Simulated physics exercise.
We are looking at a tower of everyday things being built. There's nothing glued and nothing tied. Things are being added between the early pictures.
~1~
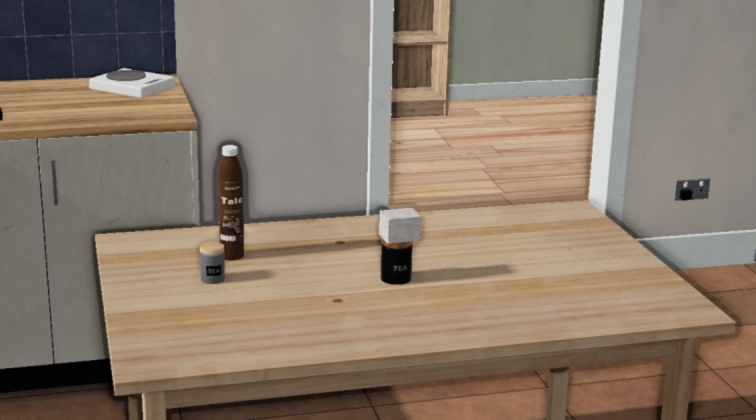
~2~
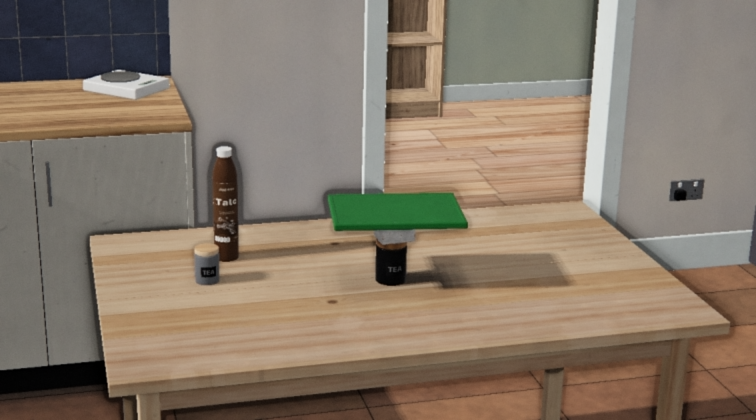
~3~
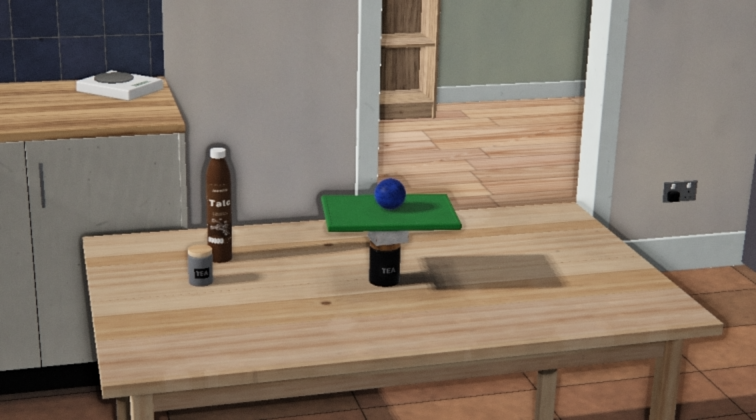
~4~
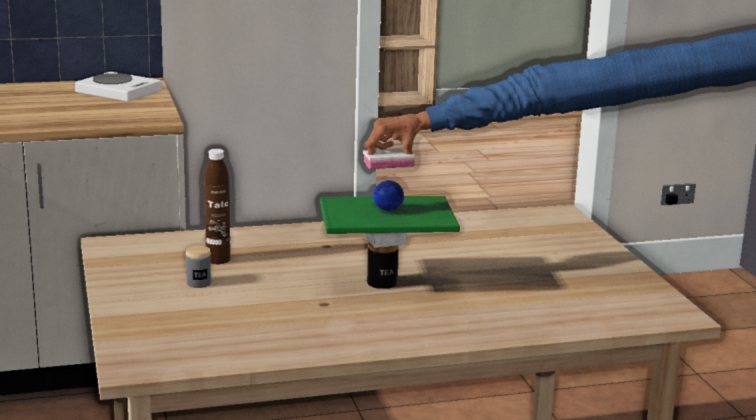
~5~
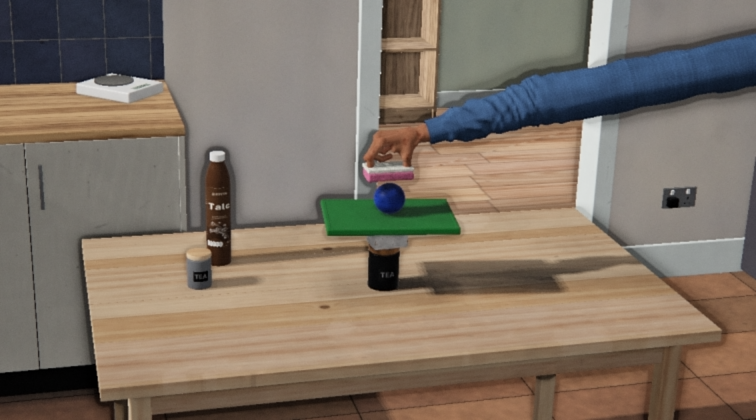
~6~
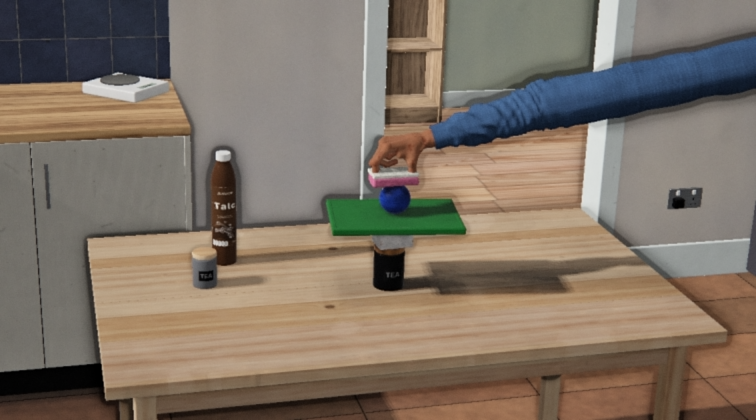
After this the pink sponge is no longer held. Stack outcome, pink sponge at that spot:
Collapse.
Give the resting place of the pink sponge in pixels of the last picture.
Look near (343, 210) in the final picture.
Then, 0.40 s after the last picture, pink sponge tipped 39° from how it was near (377, 187).
Then, 0.60 s after the last picture, pink sponge now fallen.
Then, 1.10 s after the last picture, nothing new.
Then, 2.30 s after the last picture, pink sponge resting near (342, 210).
At rest, fallen, pink sponge; the other 6 in place. Seen from the same camera at the end, pink sponge near (342, 211). The pile loses its balance.
